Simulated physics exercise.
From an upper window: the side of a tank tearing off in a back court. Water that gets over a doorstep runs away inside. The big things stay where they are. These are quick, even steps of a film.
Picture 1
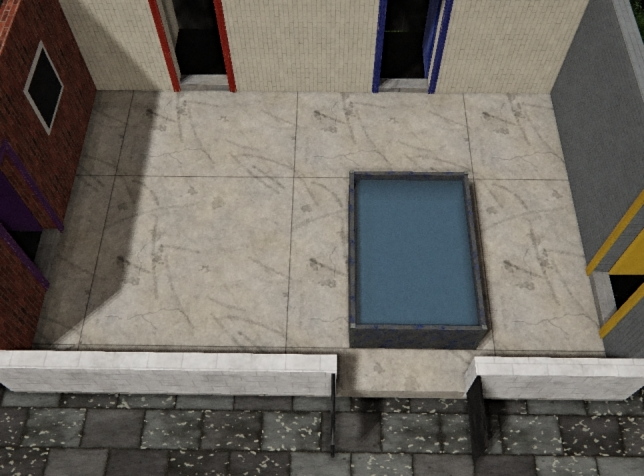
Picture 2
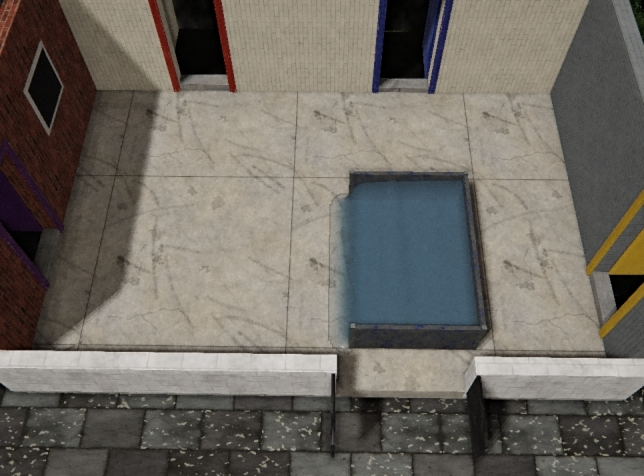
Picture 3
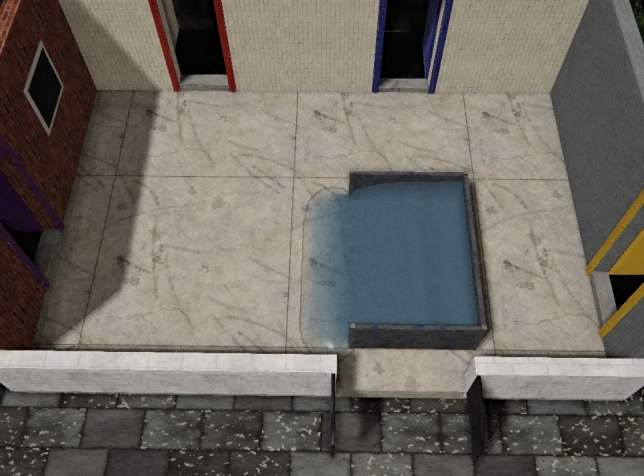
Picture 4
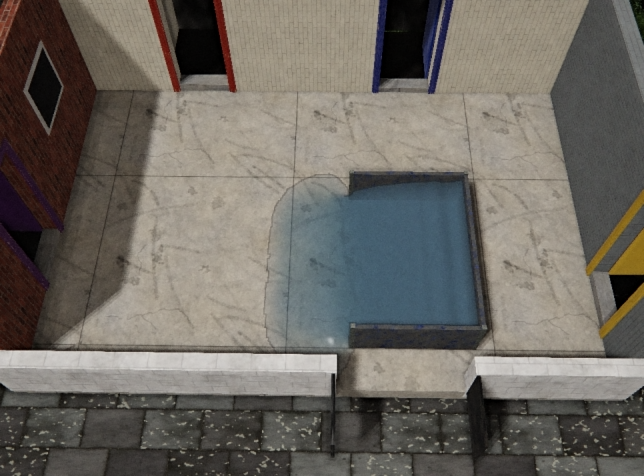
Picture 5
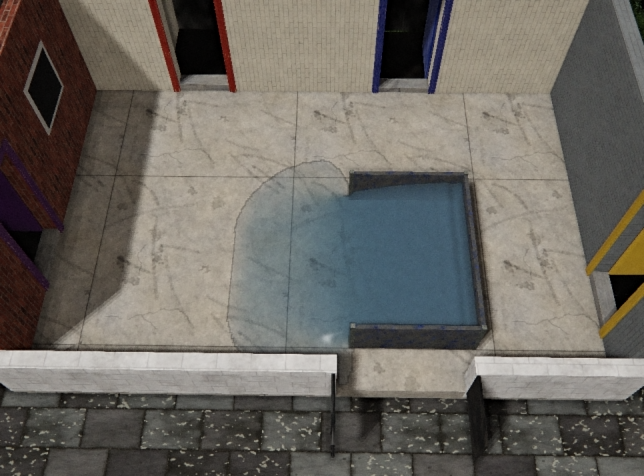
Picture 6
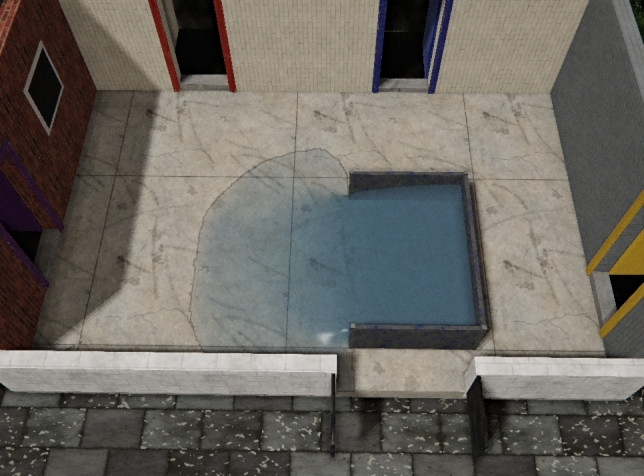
Water pours from the open left side of a tank and spreads leftward across the pale courtyard.
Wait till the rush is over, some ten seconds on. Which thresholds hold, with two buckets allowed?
The blue door holds within the limit; the red door holds within the limit; the purple door floods; the yellow door holds within the limit.
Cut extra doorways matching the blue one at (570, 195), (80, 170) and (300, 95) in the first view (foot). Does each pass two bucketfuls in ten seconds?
In turn: Is under, lets more in, lets less in.
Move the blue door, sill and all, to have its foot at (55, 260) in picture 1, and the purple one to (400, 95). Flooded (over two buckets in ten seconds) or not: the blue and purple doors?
My reading: Blue door floods; purple door is under.
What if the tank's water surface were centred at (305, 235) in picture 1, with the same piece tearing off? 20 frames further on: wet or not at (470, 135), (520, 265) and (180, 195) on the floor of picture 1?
In that order: Free of water, no water, covered.
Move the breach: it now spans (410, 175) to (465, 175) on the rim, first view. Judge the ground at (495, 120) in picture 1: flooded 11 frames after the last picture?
Answer: Covered.
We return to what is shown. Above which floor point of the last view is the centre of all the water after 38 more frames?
Near (202, 209).
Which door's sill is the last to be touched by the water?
It is the yellow door.
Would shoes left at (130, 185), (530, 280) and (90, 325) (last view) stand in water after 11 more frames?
One after the other: Awash, clear, flooded.
A moment on, water covers 45 % of the floor; the blue door not reached, the red door not reached, the purple door wet at the sill, nothing in, the yellow door not reached.
Next, water covers 55 % of the floor; the blue door not reached, the red door not reached, the purple door over two buckets in, the yellow door not reached.
Then, water covers 55 % of the floor; the blue door not reached, the red door wet at the sill, nothing in, the purple door far over two buckets in, the yellow door not reached.
Later, water covers 60 % of the floor; the blue door not reached, the red door wet at the sill, nothing in, the purple door far over two buckets in, the yellow door not reached.
In the end, water covers 90 % of the floor; the blue door wet at the sill, nothing in, the red door wet at the sill, nothing in, the purple door far over two buckets in, the yellow door wet at the sill, nothing in.
